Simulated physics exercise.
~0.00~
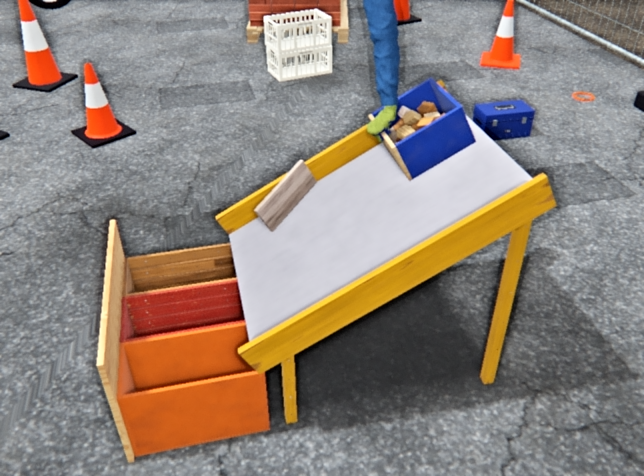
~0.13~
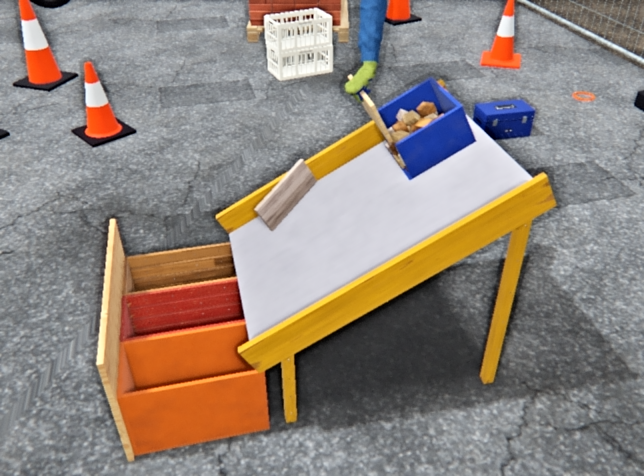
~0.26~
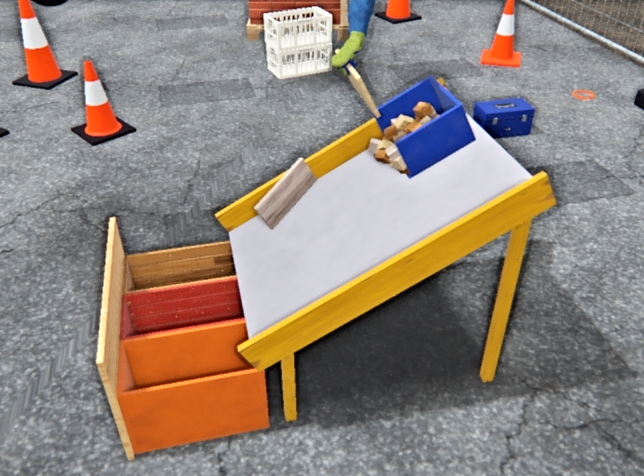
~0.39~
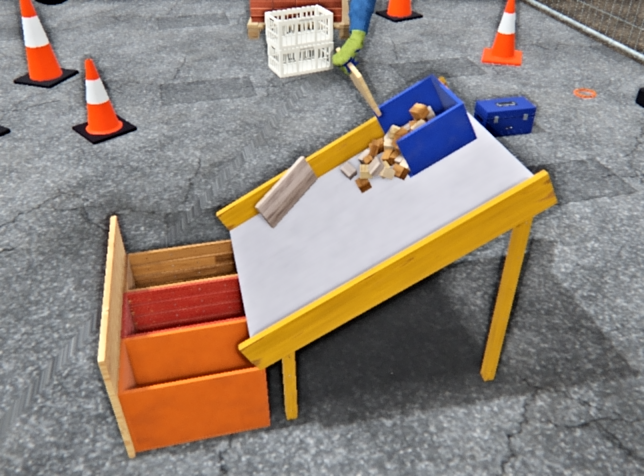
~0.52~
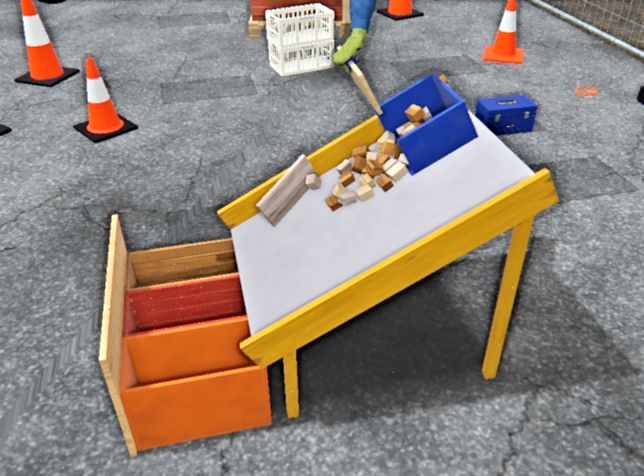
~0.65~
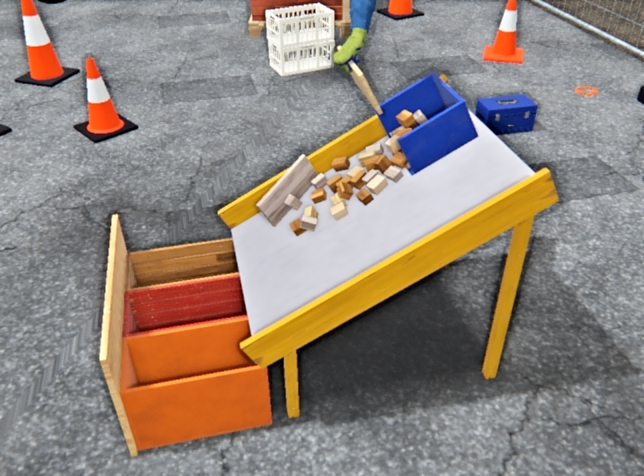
A gloved hand pulls up the blue pen's gate, and wooden blocks tumble down the slope.
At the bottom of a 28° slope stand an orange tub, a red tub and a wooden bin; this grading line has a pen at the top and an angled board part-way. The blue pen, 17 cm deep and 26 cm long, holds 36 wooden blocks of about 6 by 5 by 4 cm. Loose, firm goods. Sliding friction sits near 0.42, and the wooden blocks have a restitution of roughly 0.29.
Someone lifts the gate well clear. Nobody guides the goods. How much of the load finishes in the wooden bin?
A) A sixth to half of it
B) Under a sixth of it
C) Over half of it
A.
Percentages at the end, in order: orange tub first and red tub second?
First place roughly 0 per cent, second place roughly 60 per cent.
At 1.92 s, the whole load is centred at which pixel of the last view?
Roughly at pixel (196, 340).
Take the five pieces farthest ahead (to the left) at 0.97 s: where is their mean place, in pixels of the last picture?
Their mean place is near (221, 282).
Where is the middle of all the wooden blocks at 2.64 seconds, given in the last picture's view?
Roughly at pixel (185, 345).
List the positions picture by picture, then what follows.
In the first frame (places track the rim corner closest to us here), blue pen (458, 108); wooden bin (126, 295); all still inside.
In the second frame, blue pen (458, 107).
In the third frame, blue pen (458, 106); 6 out.
In the fourth frame, blue pen (459, 104); 12 out, the lowest block at (364, 184).
In the fifth frame, blue pen (460, 103); 20 out, the lowest block at (334, 203).
In the sixth frame, blue pen (460, 102); wooden bin (128, 290); 23 out, the lowest block at (298, 227).
After 0.97 s, 2 still in the blue pen, 2 in the red tub, 31 on the slope and 1 in the air.
After 1.37 s, 11 in the red tub, 4 in the wooden bin, 18 on the slope and 3 in the air.
After 1.92 s, 20 in the red tub, 9 in the wooden bin, 6 on the slope and 1 in the air.
Final count (at 2.64 s), 22 in the red tub, 11 in the wooden bin and 3 on the slope. Asked share, 11 of 36, 31 per cent.
